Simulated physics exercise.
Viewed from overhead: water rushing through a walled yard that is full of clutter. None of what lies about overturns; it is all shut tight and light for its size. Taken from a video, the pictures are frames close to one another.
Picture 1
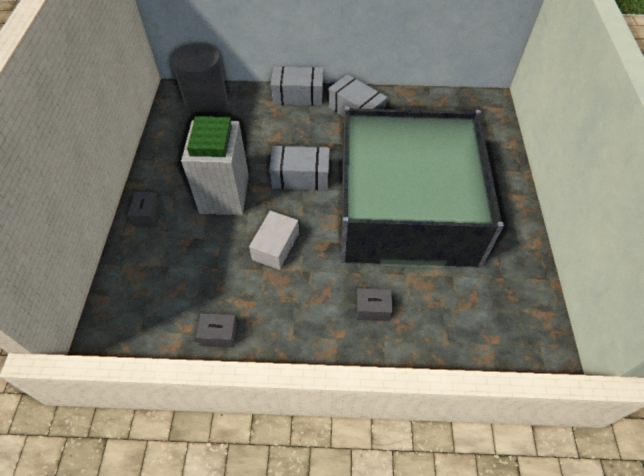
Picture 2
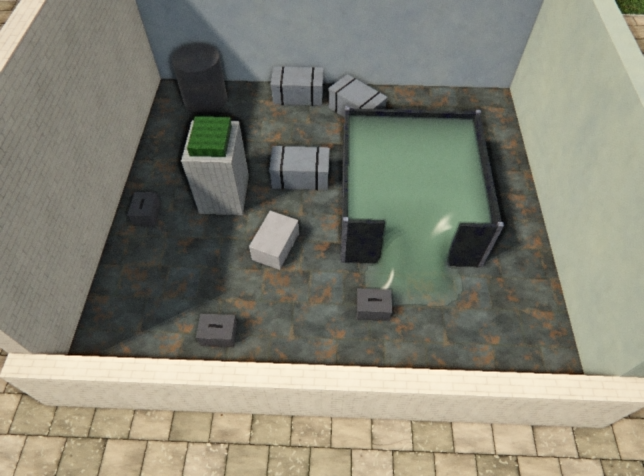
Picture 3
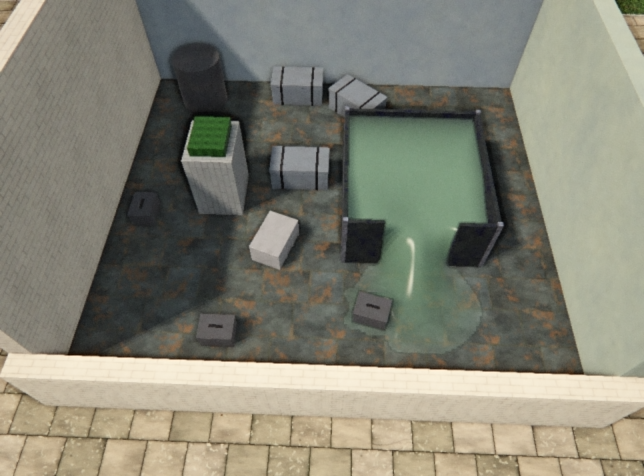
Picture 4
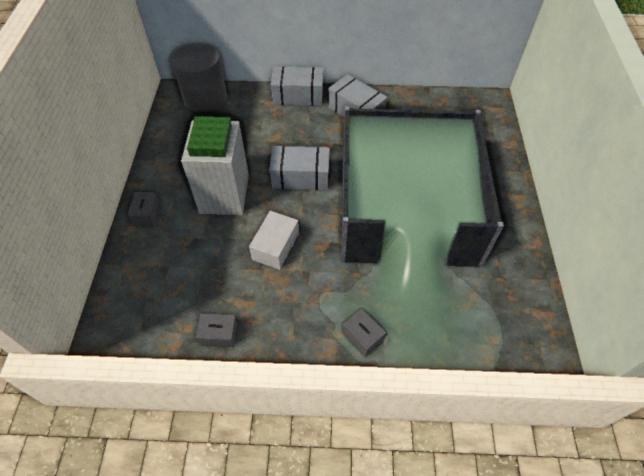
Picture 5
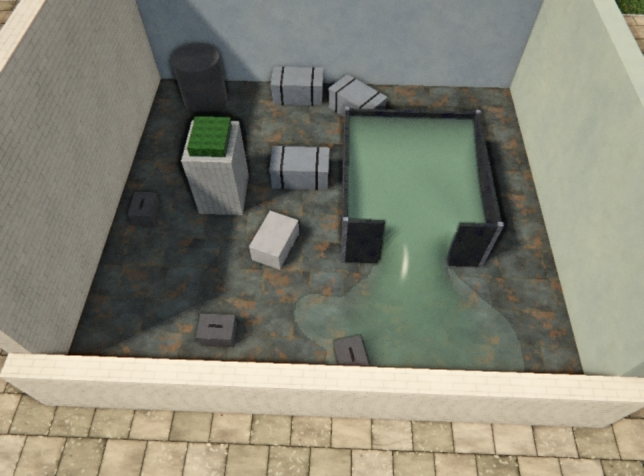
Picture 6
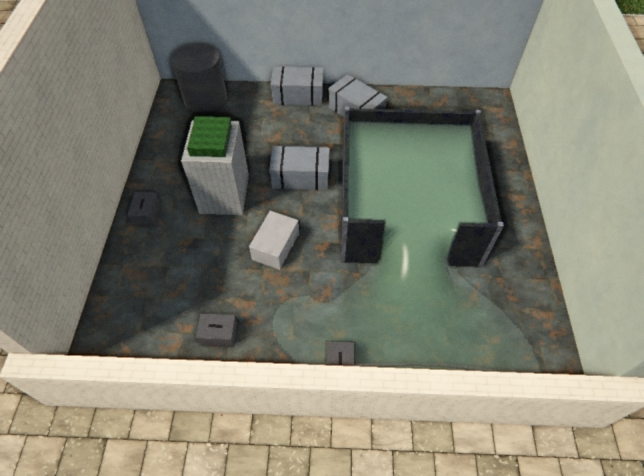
To begin with, green water fills a dark-walled tank in a cluttered yard, until a gap opens in its front side. Water pours out and spreads across the floor, turning a small dark tote and pushing it to the front wall, slightly left, while the strapped trunks stay still.
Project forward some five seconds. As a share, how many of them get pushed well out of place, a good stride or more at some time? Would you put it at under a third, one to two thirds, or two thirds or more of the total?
I expect the share pushed well aside to be a third to two thirds.
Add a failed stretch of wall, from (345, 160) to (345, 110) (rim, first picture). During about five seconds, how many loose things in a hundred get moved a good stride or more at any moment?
About 90 per cent.
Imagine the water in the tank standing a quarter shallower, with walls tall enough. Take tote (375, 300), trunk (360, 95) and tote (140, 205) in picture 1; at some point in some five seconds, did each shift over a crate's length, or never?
Taking each in turn, the answer is did it, came up short, did it.
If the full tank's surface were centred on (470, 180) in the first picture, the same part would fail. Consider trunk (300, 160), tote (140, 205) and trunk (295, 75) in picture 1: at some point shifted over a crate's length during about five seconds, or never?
Lab note - in sequence: Less than that; displaced that much; less than that.
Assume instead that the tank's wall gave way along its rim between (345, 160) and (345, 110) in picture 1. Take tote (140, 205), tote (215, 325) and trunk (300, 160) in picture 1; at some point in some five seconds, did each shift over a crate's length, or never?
Object by object: Displaced that much, displaced that much, displaced that much.
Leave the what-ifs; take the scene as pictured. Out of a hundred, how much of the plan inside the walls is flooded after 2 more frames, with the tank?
That works out to about 25 in a hundred.
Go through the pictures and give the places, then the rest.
In the first picture, a tote at (375, 300), on the bottom; a trunk at (300, 159) rests on the ground; 0 of 7 have shifted.
In the second picture, a tote at (375, 300), on the bottom; a trunk at (300, 159) rests on the ground; 0 of 7 have shifted.
In the third picture, a tote at (373, 307) rests on the ground, close to its start; a trunk at (300, 159), on the bottom; 1 of 7 have shifted.
In the fourth picture, a tote at (364, 328) rests on the ground, a stride from its start; a trunk at (300, 159), on the bottom; 1 of 7 have shifted.
In the fifth picture, a tote at (352, 355) rests on the ground, a stride from its start; a trunk at (300, 159), on the bottom; 1 of 7 have shifted.
In the sixth picture, a tote at (340, 359) rests on the ground, a stride from its start; a trunk at (300, 159), on the bottom; 1 of 7 have shifted.
A moment on, 1 of 7 are well off their spots; 1 afloat.
Next, 2 of 7 are well off their spots; 0 afloat.
Later, 3 of 7 are well off their spots; 2 afloat.
In the end, 3 of 7 are well off their spots, and 3 have been at some point; 2 afloat.
